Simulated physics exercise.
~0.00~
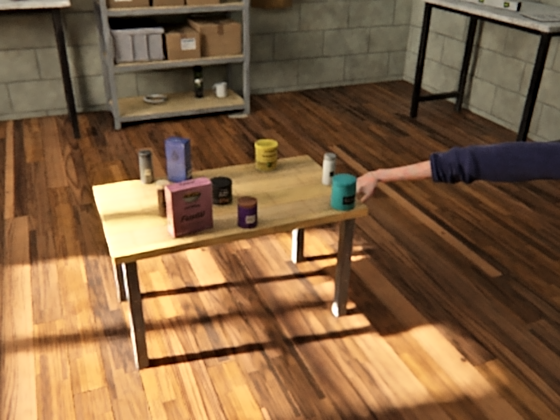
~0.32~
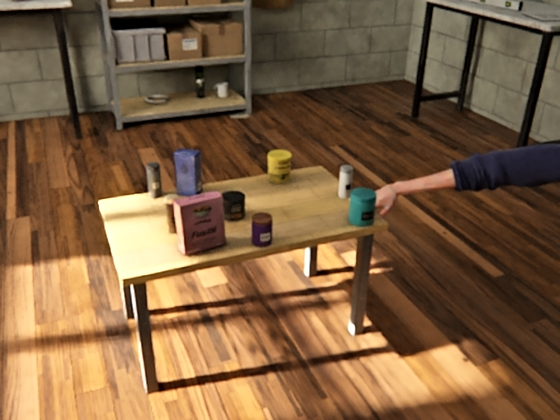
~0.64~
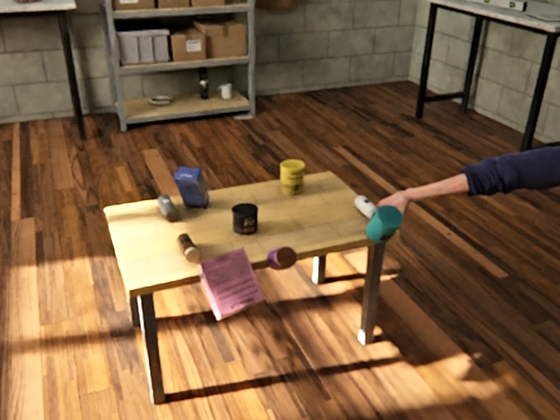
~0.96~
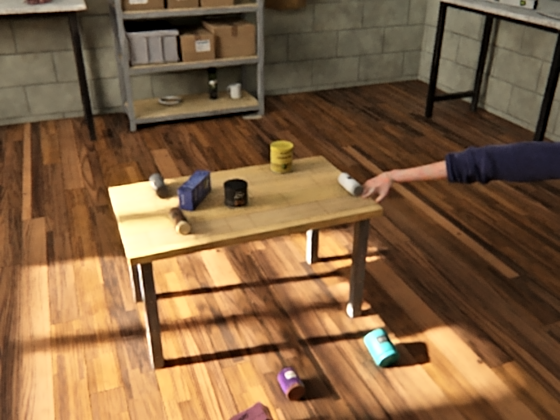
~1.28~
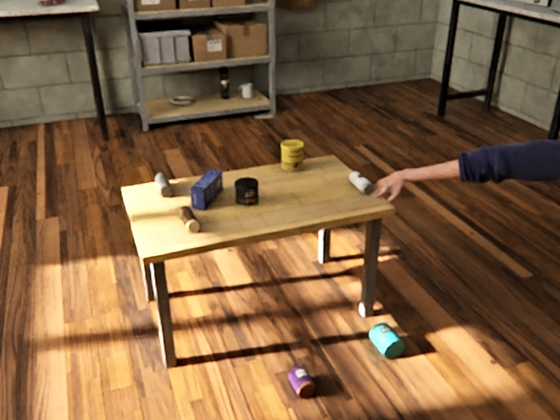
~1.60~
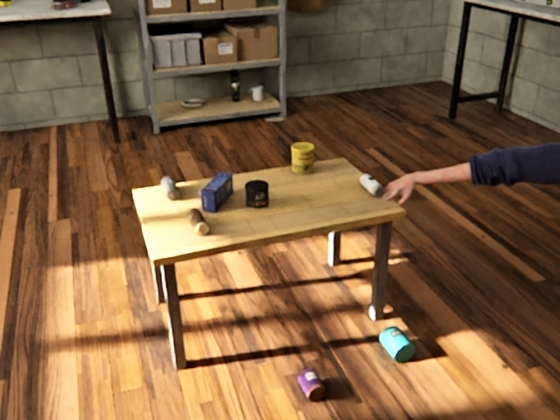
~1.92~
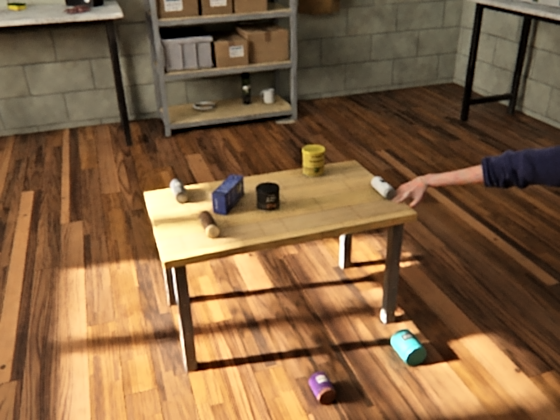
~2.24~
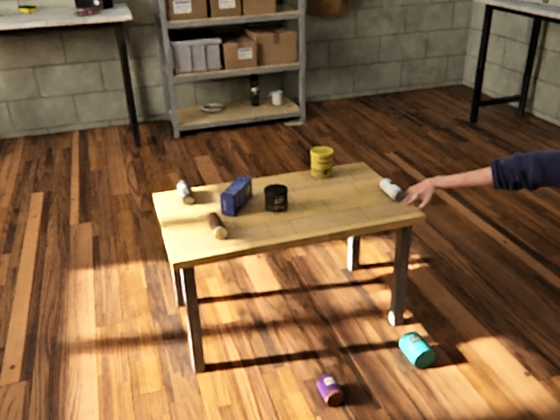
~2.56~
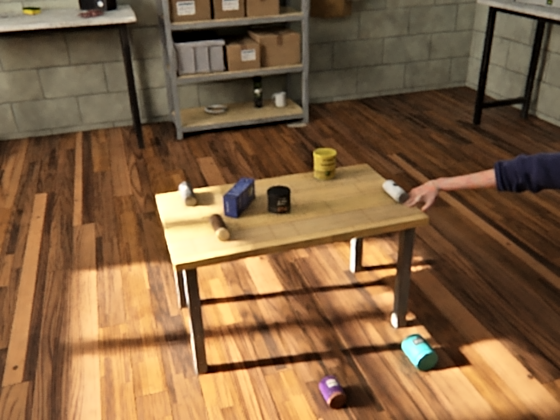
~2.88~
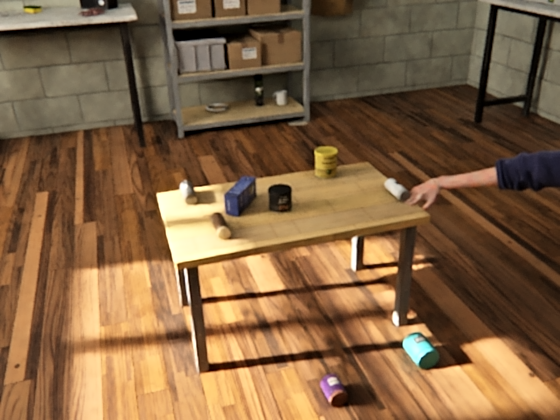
In a workshop, a hand jolts a light table, toppling shakers and a blue carton as two jars and a pink packet fall off.
